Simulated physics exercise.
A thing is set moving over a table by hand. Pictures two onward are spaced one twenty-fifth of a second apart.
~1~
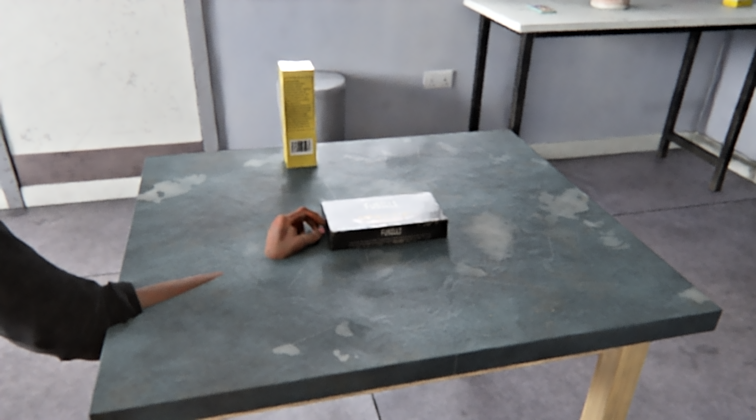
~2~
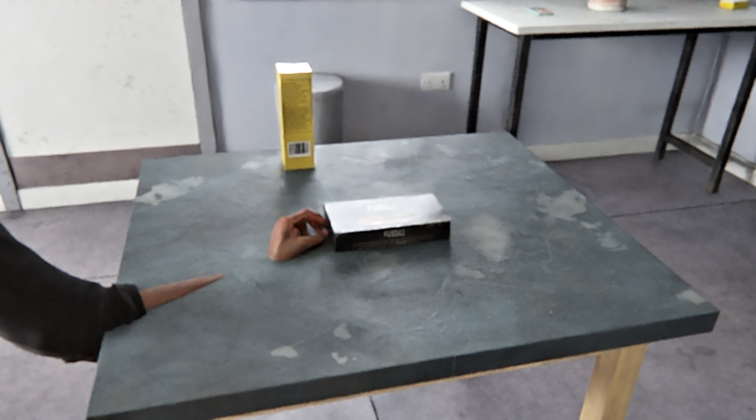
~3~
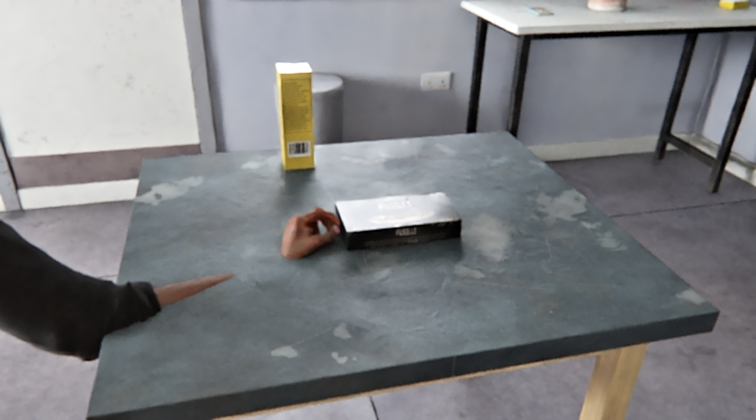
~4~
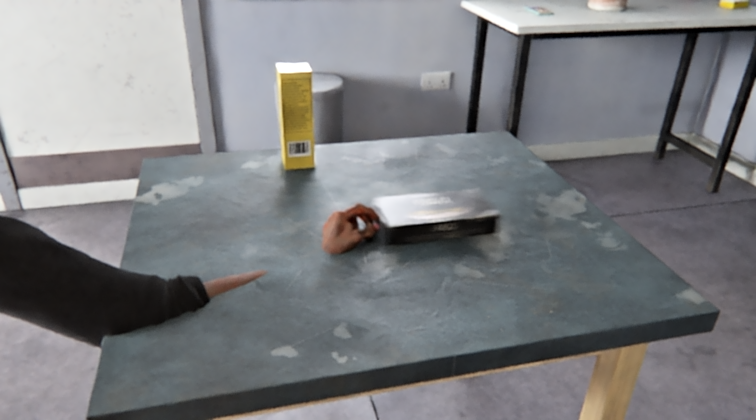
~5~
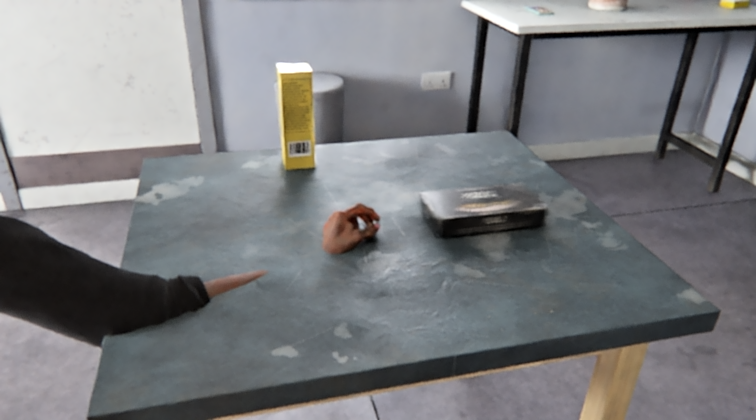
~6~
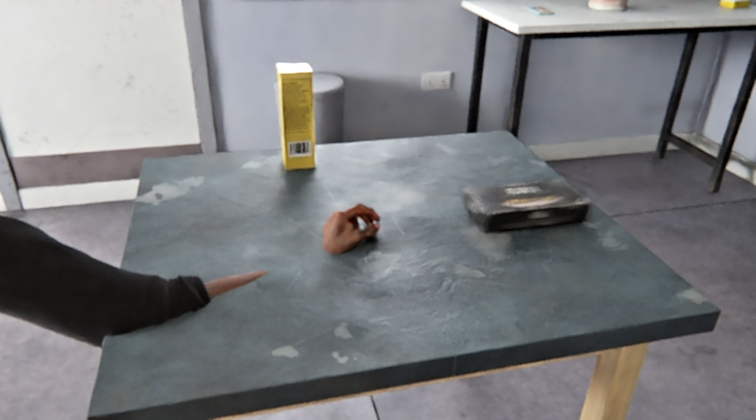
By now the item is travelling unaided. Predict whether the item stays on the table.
It does not stay; it leaves the table.
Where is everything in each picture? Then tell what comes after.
Under the hand; black packet (384, 220), in the first picture.
Under the hand; black packet (386, 221), in the second picture.
Under the hand; black packet (398, 220), in the third picture.
Black packet (435, 215), in the fourth picture.
Black packet (482, 209) slid a little, in the fifth picture.
Black packet (526, 204) slid about its own width, in the sixth picture.
Then, 0.20 s after the last picture, black packet now off the table.
Then, 0.40 s after the last picture, things are still on the move.
Then, 0.60 s after the last picture, as before.
By the end, off the table, black packet.
